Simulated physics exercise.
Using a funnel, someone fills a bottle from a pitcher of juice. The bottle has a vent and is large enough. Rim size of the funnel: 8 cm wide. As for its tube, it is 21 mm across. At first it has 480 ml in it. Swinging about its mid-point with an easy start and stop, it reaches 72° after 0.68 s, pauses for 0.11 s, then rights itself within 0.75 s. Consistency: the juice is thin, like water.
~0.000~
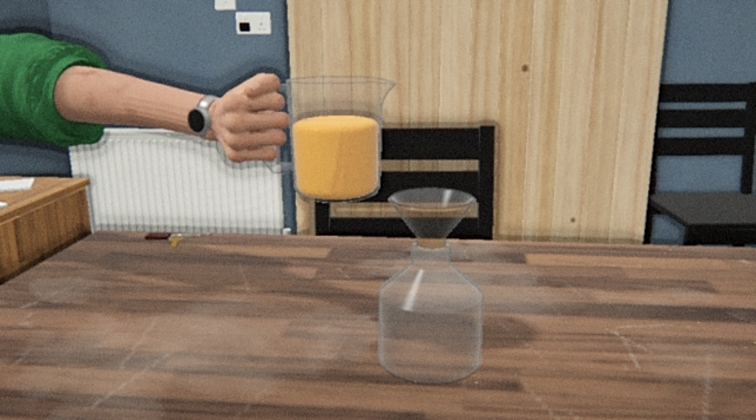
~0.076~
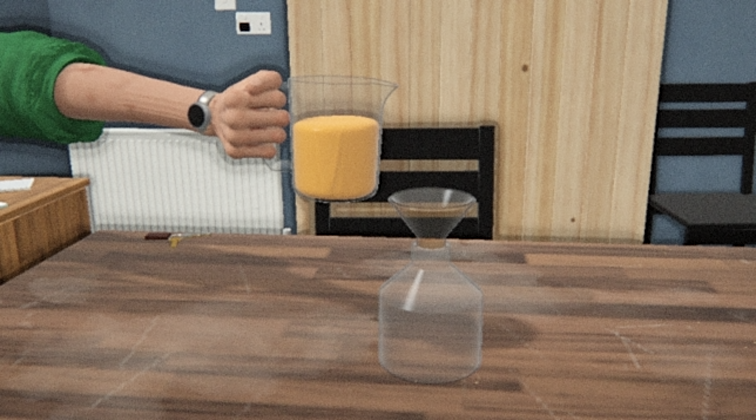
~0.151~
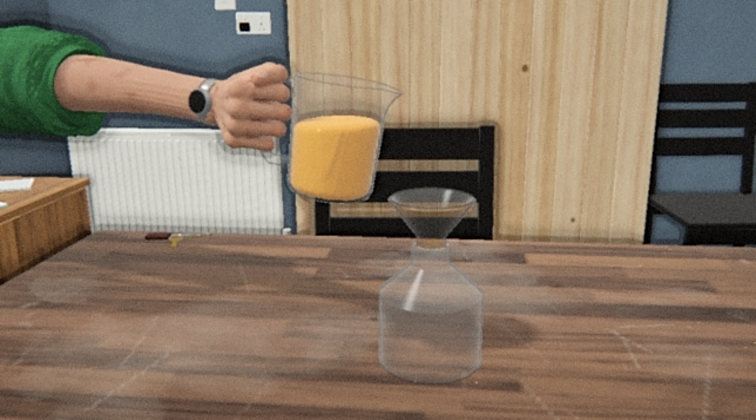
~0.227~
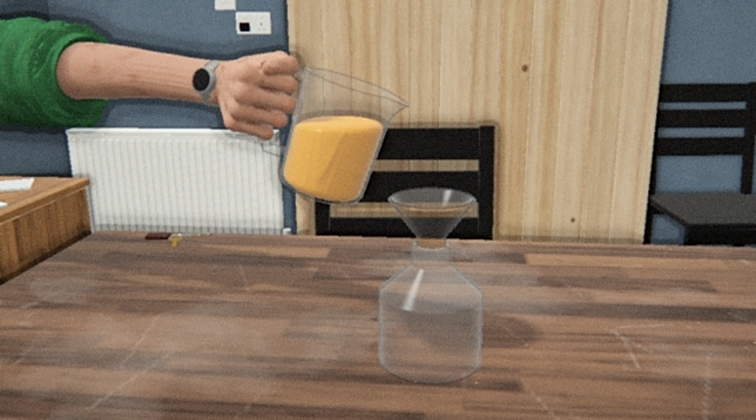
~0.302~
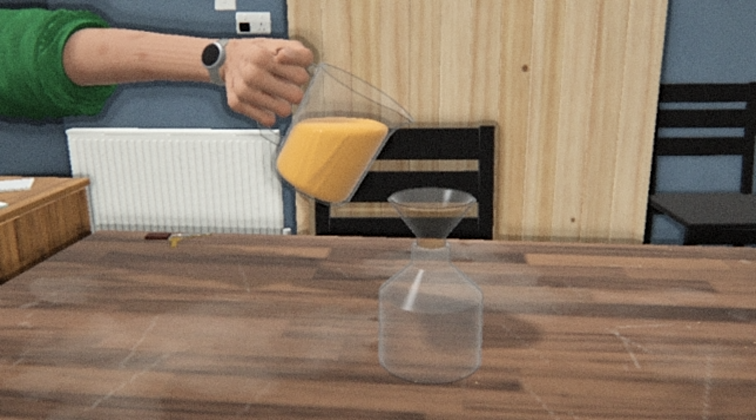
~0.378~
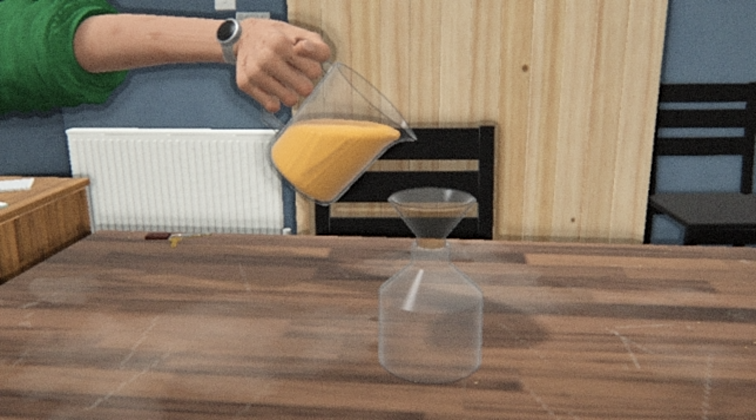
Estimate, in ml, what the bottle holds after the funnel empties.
190 ml.
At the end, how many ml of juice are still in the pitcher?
230 ml.
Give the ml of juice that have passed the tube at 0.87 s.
About 60 ml.
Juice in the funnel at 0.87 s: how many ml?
About 70 ml is in the funnel.
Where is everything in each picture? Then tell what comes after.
It leans 0°; its right rim is at (397, 82); the juice meets the walls at (307, 121) and (369, 122); the funnel's rim runs from (394, 202) to (470, 204), in the first picture.
It leans 2°; its right rim is at (399, 84); the juice meets the walls at (307, 121) and (369, 122), in the second picture.
It leans 8°; its right rim is at (404, 92); the juice meets the walls at (307, 122) and (371, 122), in the third picture.
It leans 18°; its right rim is at (410, 104); the juice meets the walls at (302, 124) and (373, 123), in the fourth picture.
It leans 30°; its right rim is at (415, 120); the juice meets the walls at (295, 131) and (378, 128), in the fifth picture.
It leans 42°; its right rim is at (417, 138); the juice meets the walls at (284, 138) and (388, 129), in the sixth picture.
By 0.66 s the tilt is 72° and 10 ml has passed the tube, 40 ml is in the funnel, 390 ml in the pitcher and 0 ml has missed.
By 0.87 s the tilt is 70° and 65 ml has passed the tube, 70 ml is in the funnel, 275 ml in the pitcher and 5 ml has missed.
By 1.08 s the tilt is 48° and 110 ml has passed the tube, 70 ml is in the funnel, 235 ml in the pitcher and 45 ml has missed.
By 1.32 s the tilt is 15° and 155 ml has passed the tube, 35 ml is in the funnel, 235 ml in the pitcher and 60 ml has missed.
At rest 190 ml has passed the tube, 0 ml is in the funnel, 235 ml in the pitcher and 60 ml has missed.
